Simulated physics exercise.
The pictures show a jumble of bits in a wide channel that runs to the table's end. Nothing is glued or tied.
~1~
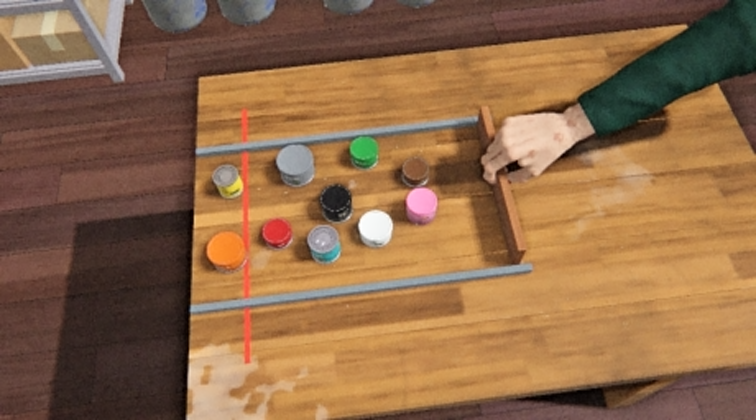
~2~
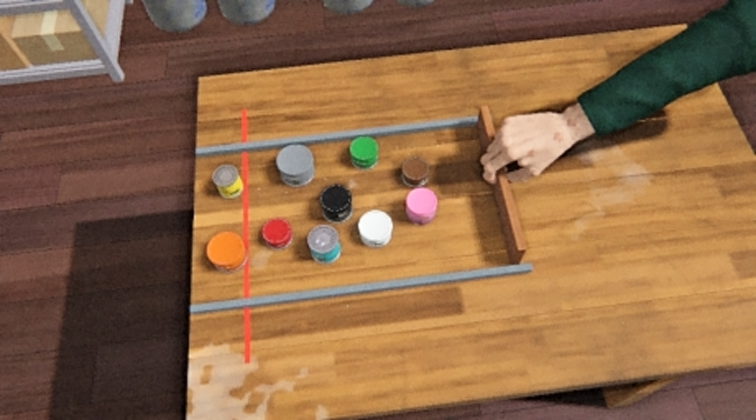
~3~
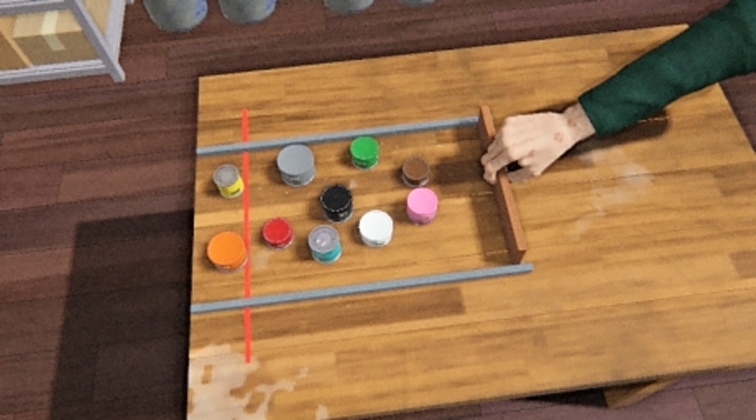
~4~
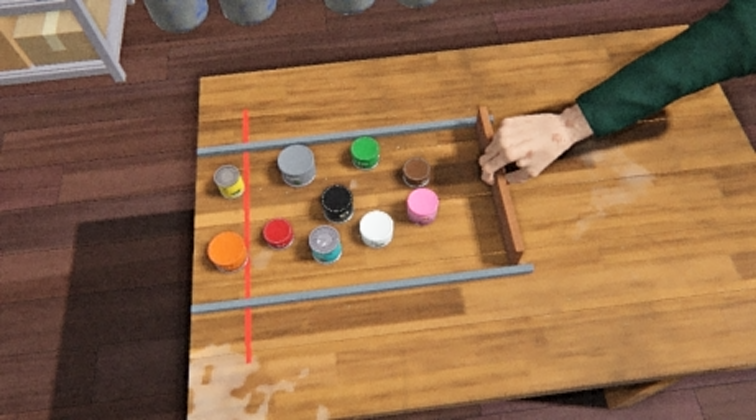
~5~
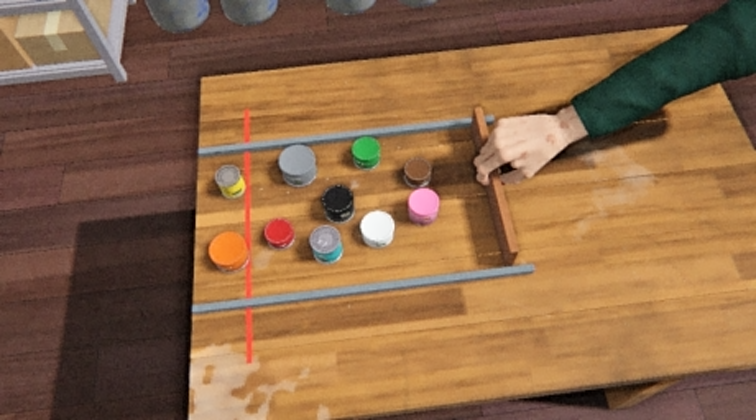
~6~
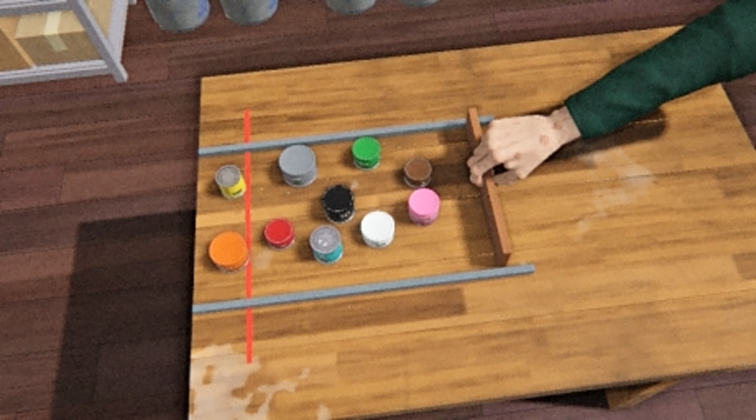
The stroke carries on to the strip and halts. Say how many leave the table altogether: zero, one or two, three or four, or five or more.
The number that fall off is one or two.
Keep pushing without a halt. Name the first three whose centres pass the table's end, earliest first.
They are the yellow tin, then the orange tin, then the grey tin.
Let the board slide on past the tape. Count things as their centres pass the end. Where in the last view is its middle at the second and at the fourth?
Its middle is around (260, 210) and later (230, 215).
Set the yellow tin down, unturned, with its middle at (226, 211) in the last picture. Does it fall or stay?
It goes over.
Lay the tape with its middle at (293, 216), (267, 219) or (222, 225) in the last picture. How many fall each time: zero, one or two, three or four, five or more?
For each place: Zero; none; 5 or more.
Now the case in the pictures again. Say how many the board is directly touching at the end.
That makes 4.
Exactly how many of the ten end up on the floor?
In all, 2 of them.
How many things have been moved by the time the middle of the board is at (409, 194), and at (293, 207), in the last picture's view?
The counts are 3 and 10.
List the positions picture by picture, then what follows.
The first picture shows orange tin (228, 253); yellow tin (229, 182); red tin (278, 234); board (499, 182); tape (246, 222).
The second picture shows yellow tin (229, 182); grey tin (296, 166).
The third picture shows red tin (278, 234); white pot (376, 229).
The fourth picture shows orange tin (229, 253); black tin (338, 205).
The fifth picture shows yellow tin (231, 182); pink tub (423, 208).
The sixth picture shows orange tin (230, 253); yellow tin (231, 182); red tin (280, 234); board (486, 185); tape (248, 222).
Soon after, none off yet; orange tin at rest near (230, 253); yellow tin at rest near (231, 182); red tin at rest near (280, 234).
Then, none off yet; orange tin at rest near (230, 253); yellow tin at rest near (231, 182); red tin at rest near (277, 233).
By the end, the number that fall off is one or two; fallen, yellow tin and orange tin.
